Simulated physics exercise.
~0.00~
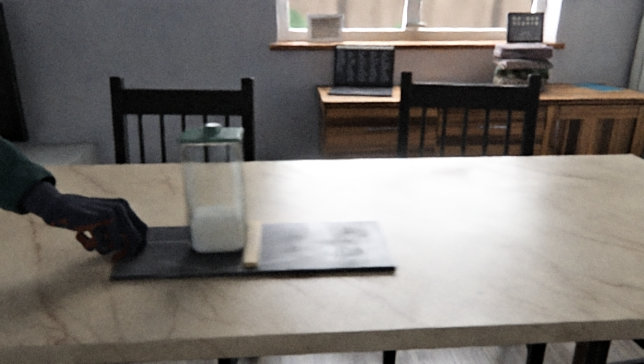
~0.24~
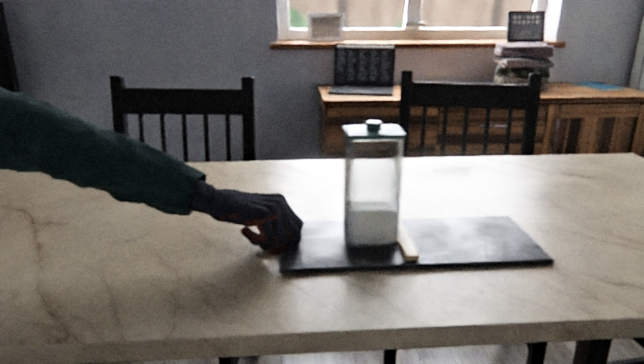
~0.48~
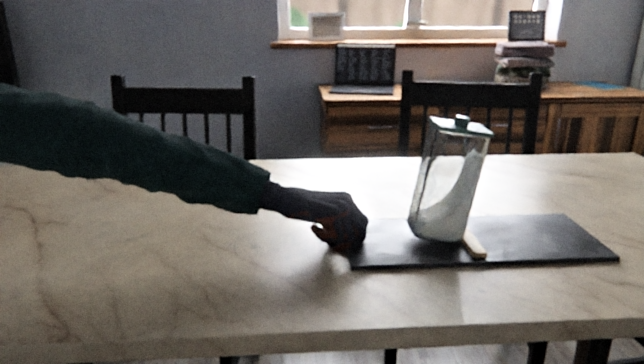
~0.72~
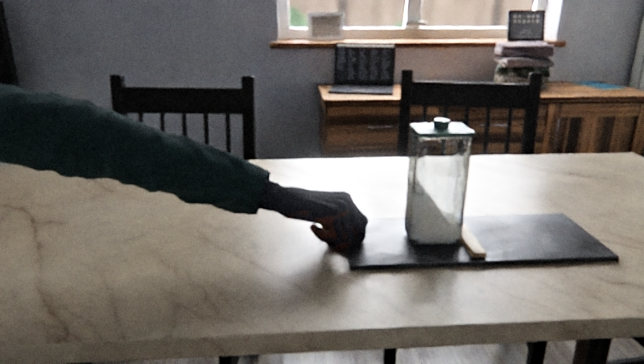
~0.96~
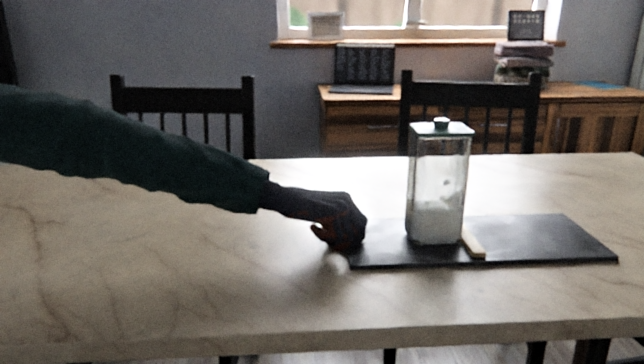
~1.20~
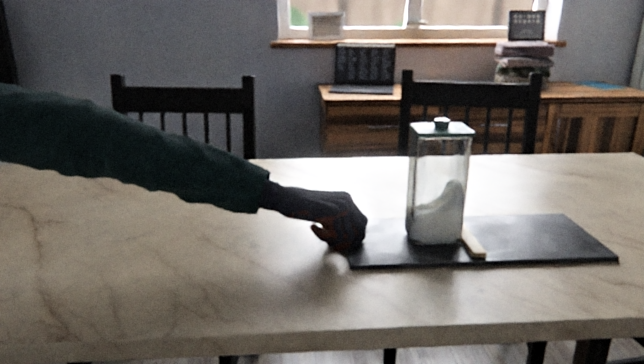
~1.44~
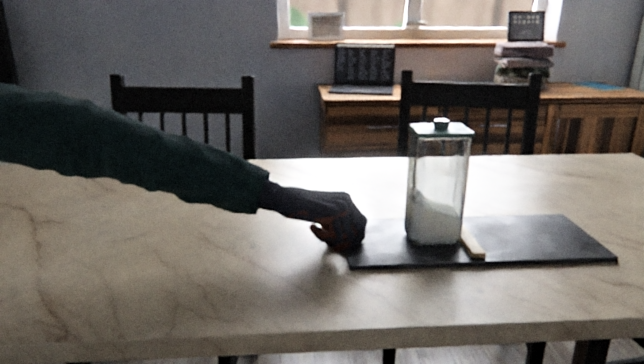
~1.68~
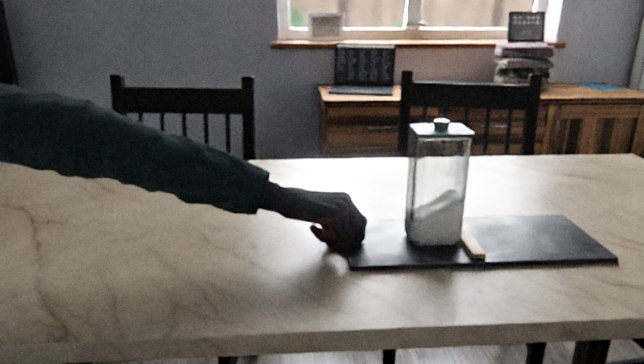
Square bottle of milk riding a dark board pushed right by a hand, tilting as it stops, then settling upright, milk sloshing.
